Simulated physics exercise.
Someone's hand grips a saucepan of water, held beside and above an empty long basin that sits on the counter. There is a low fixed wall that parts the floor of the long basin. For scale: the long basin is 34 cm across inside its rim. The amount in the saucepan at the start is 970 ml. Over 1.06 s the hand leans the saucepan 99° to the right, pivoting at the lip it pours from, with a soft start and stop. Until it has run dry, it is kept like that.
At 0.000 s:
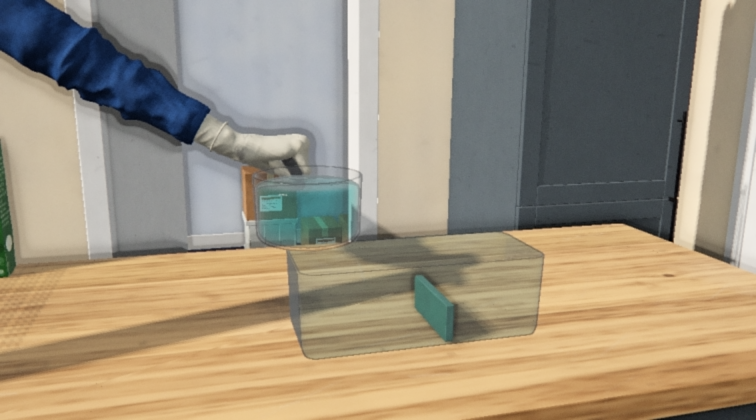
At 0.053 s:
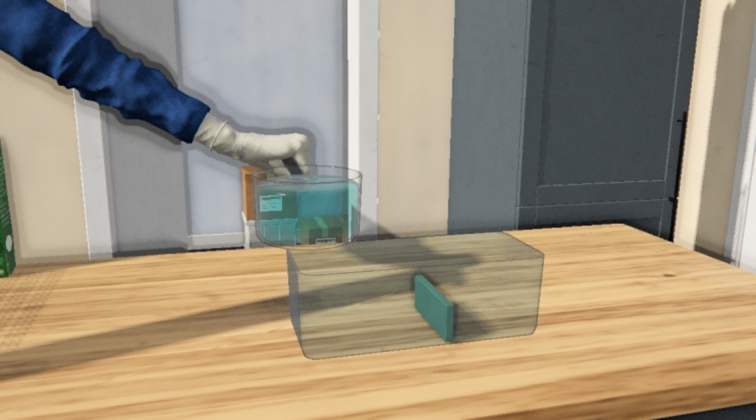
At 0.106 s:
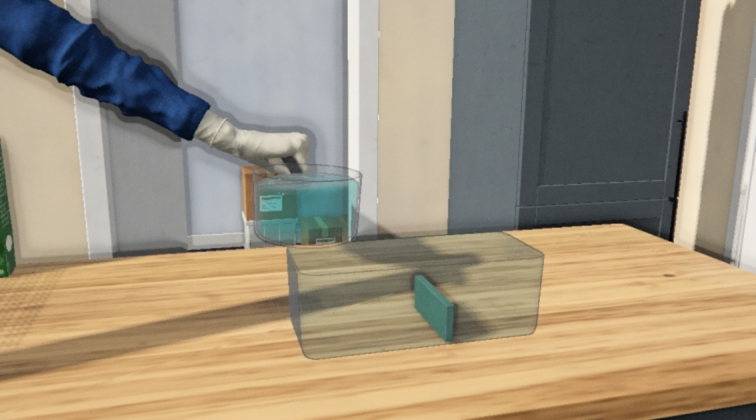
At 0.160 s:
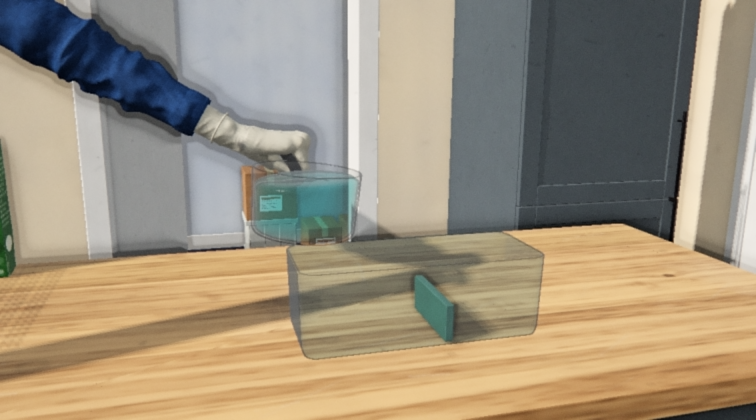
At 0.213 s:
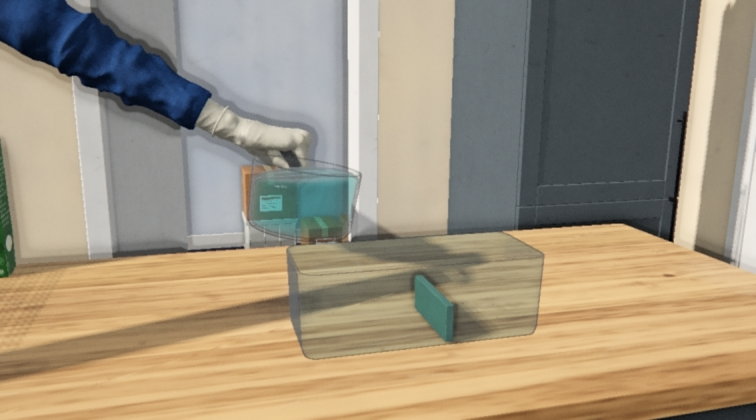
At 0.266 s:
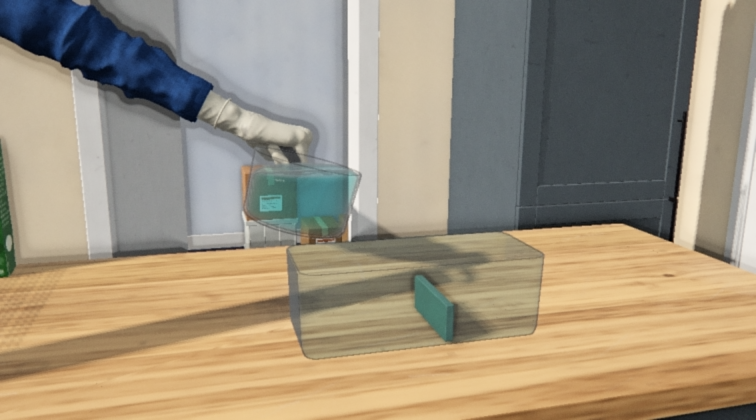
A white-gloved hand on a blue-sleeved arm reaches in from the left, holding a clear saucepan of teal liquid above a pale wooden counter, seen from the front and slightly above. A long, see-through empty basin with a small teal wall inside sits to the right, before grey and cream panels. The hand slowly leans the saucepan slightly rightward, while the basin and view stay still.
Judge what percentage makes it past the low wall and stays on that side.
Some 55 per cent makes it over and stays.
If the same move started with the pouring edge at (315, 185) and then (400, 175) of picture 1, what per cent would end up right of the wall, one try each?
Near 5 in a hundred on the first go and near 90 in a hundred on the second.
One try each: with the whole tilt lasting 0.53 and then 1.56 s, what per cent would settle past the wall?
45 and 40 %.
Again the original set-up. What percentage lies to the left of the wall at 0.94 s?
I'd put it near 22 percent.
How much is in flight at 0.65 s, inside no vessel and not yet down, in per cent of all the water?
Estimate: About 28 % of all of it.
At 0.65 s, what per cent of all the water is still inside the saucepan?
Roughly 64 percent.
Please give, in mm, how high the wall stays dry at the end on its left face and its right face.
The left comes to roughly 34 mm and the right to roughly 20 mm.
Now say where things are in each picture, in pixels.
Tilt 0°; pouring edge (360, 174); surface from (255, 186) to (357, 182); the long basin's rim runs from (293, 261) to (524, 244); the wall's top is at (433, 291), in the first frame.
Tilt 1°; pouring edge (360, 174); surface from (255, 186) to (357, 181), in the second frame.
Tilt 2°; pouring edge (359, 174); surface from (254, 185) to (357, 179), in the third frame.
Tilt 5°; pouring edge (359, 174); surface from (253, 182) to (356, 176), in the fourth frame.
Tilt 10°; pouring edge (359, 174); surface from (253, 178) to (356, 173), in the fifth frame.
Tilt 15°; pouring edge (359, 174); surface from (252, 173) to (357, 170), in the sixth frame.
After 0.65 s the tilt is 67° and 65 per cent is still to pour, 8 is left of the wall and 0 right of it.
After 0.94 s the tilt is 96° and 15 per cent is still to pour, 23 is left of the wall and 42 right of it.
After 1.24 s the tilt is 99° and 2 per cent is still to pour, 40 is left of the wall and 54 right of it.
After 1.56 s the tilt is 99° and 0 per cent is still to pour, 44 is left of the wall and 55 right of it.
In the end 44 per cent lies left of the wall, 55 right of it and 1 outside.
